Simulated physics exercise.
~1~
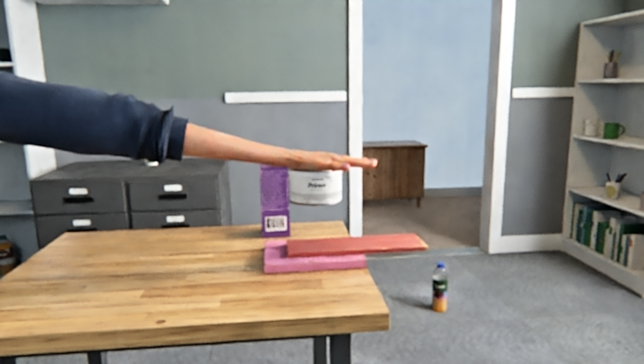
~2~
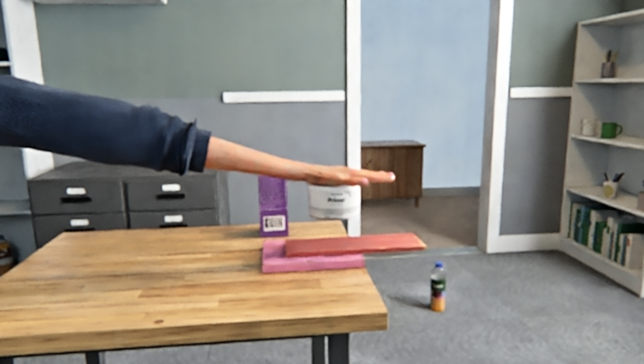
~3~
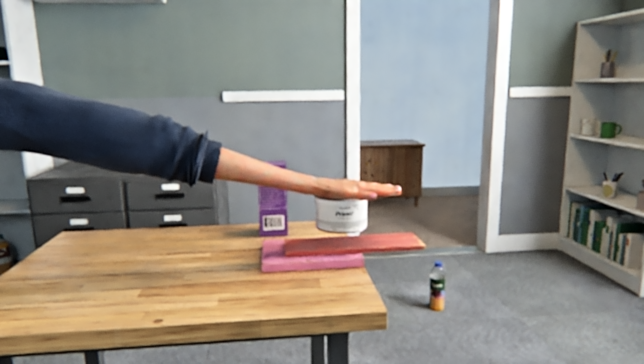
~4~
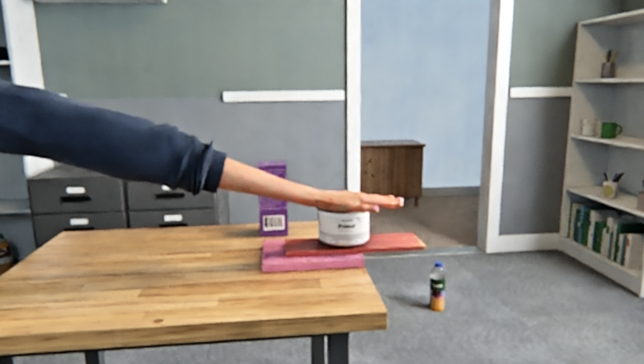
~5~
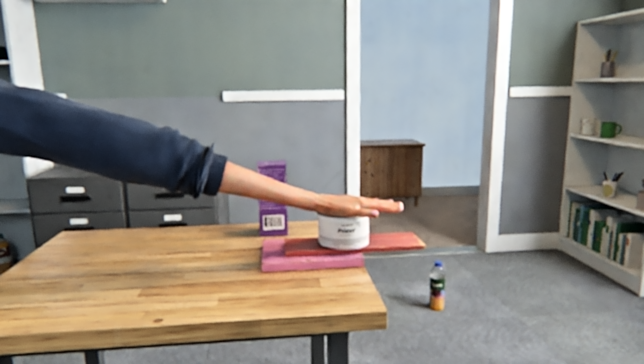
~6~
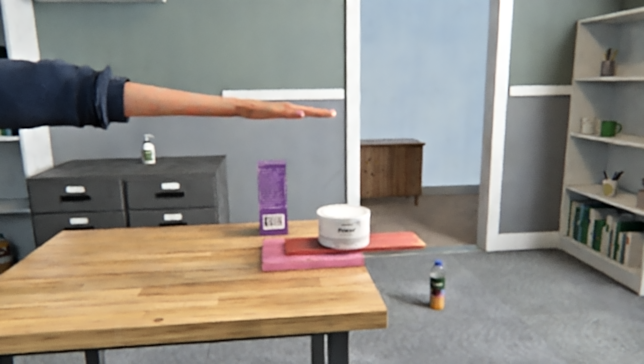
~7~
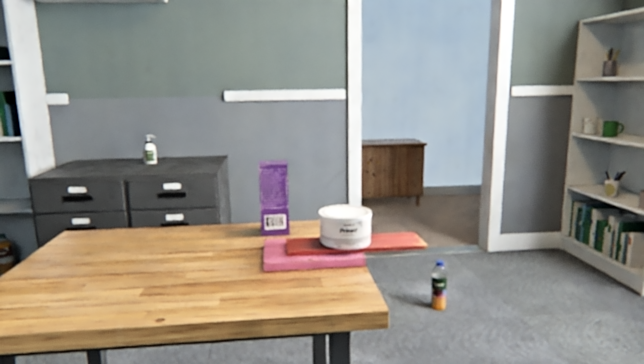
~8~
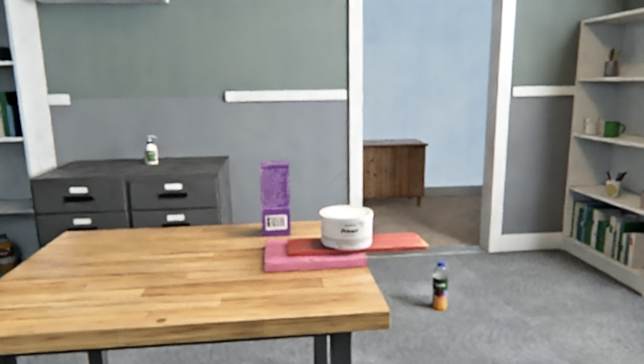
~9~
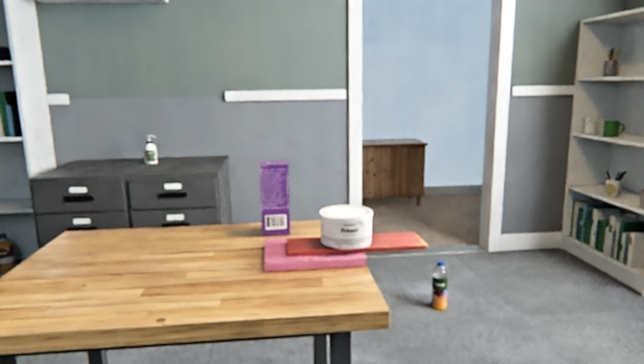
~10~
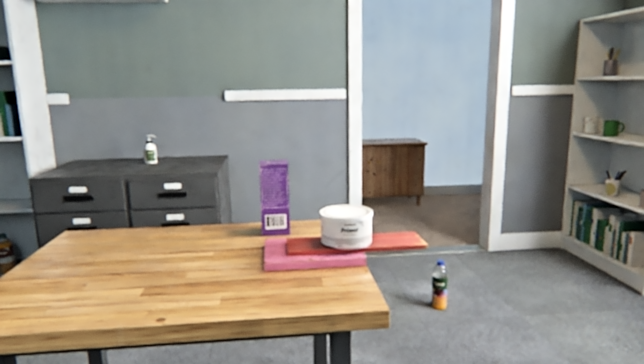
A hand sets a white tub on the overhanging red plank, withdraws, and everything stays put.
